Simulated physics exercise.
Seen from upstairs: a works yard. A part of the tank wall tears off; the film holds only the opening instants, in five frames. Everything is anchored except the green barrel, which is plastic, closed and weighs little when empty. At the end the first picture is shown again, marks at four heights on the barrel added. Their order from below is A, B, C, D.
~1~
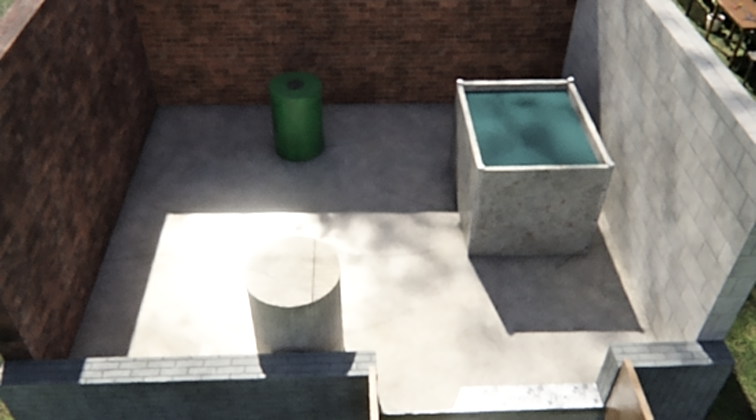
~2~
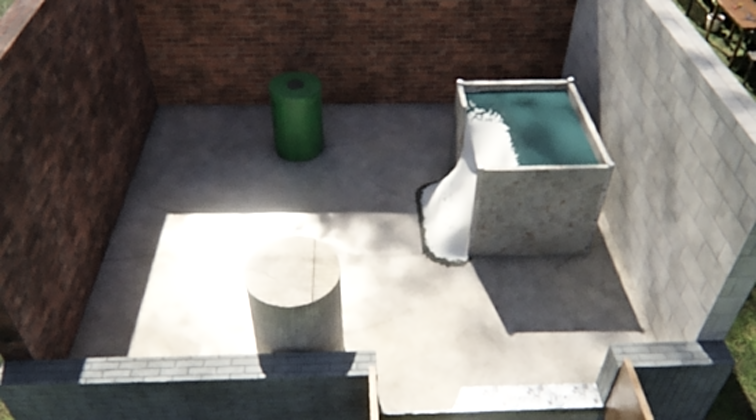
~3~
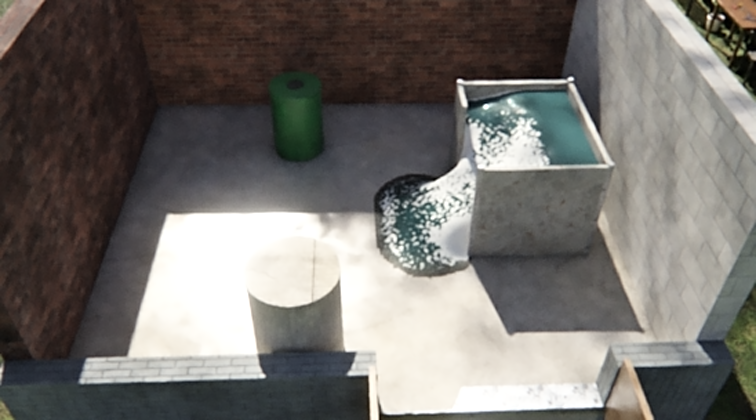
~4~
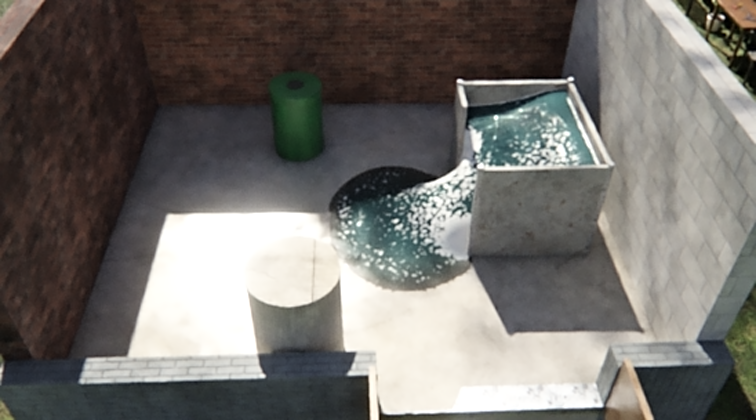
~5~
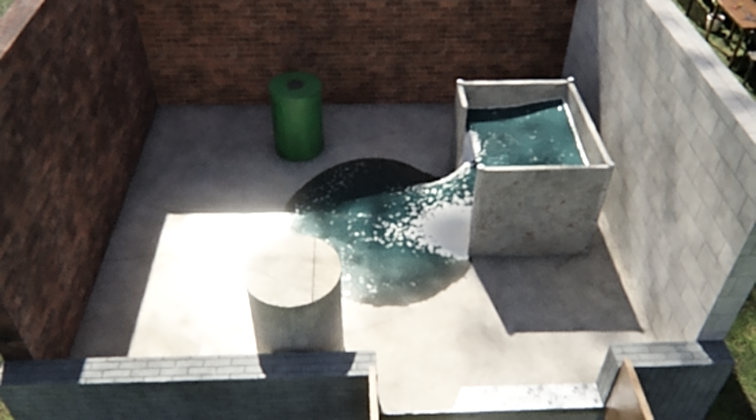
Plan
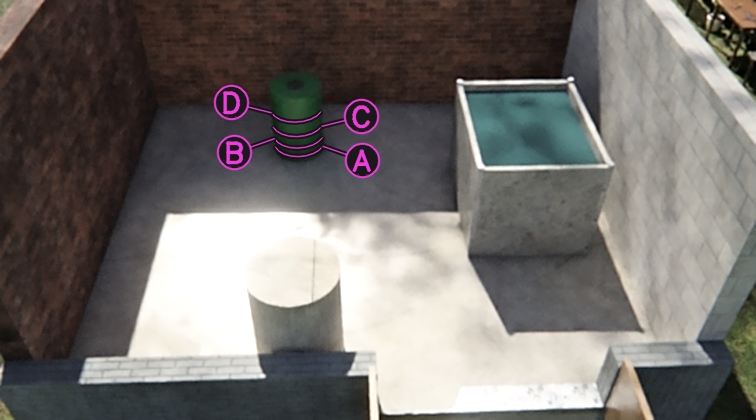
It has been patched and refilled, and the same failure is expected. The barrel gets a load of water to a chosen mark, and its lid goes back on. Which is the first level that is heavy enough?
B.
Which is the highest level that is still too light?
That would be A.
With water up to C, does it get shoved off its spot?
No, not at all.
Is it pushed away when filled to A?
Yes, it does.
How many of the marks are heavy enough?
Three of them.
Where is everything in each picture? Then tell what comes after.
Lid of the green barrel at (294, 85); tank full, its middle at (528, 128); open gate at (493, 350).
Water covers 2 % of the ground and is seen nearest the barrel at (424, 194).
Water covers 6 % of the ground and is seen nearest the barrel at (395, 184).
Water covers 10 % of the ground and is seen nearest the barrel at (377, 171).
Lid of the green barrel at (294, 85); water covers 15 % of the ground and is seen nearest the barrel at (378, 173).
On the marked copy, A at (298, 156); B at (297, 148); C at (296, 136); D at (295, 122); from the bottom up A, B, C, D.
If A is chosen, it is pushed about 3 times its own width away.
If B is chosen, it does not move.
If C is chosen, it does not move.
If D is chosen, it does not move.
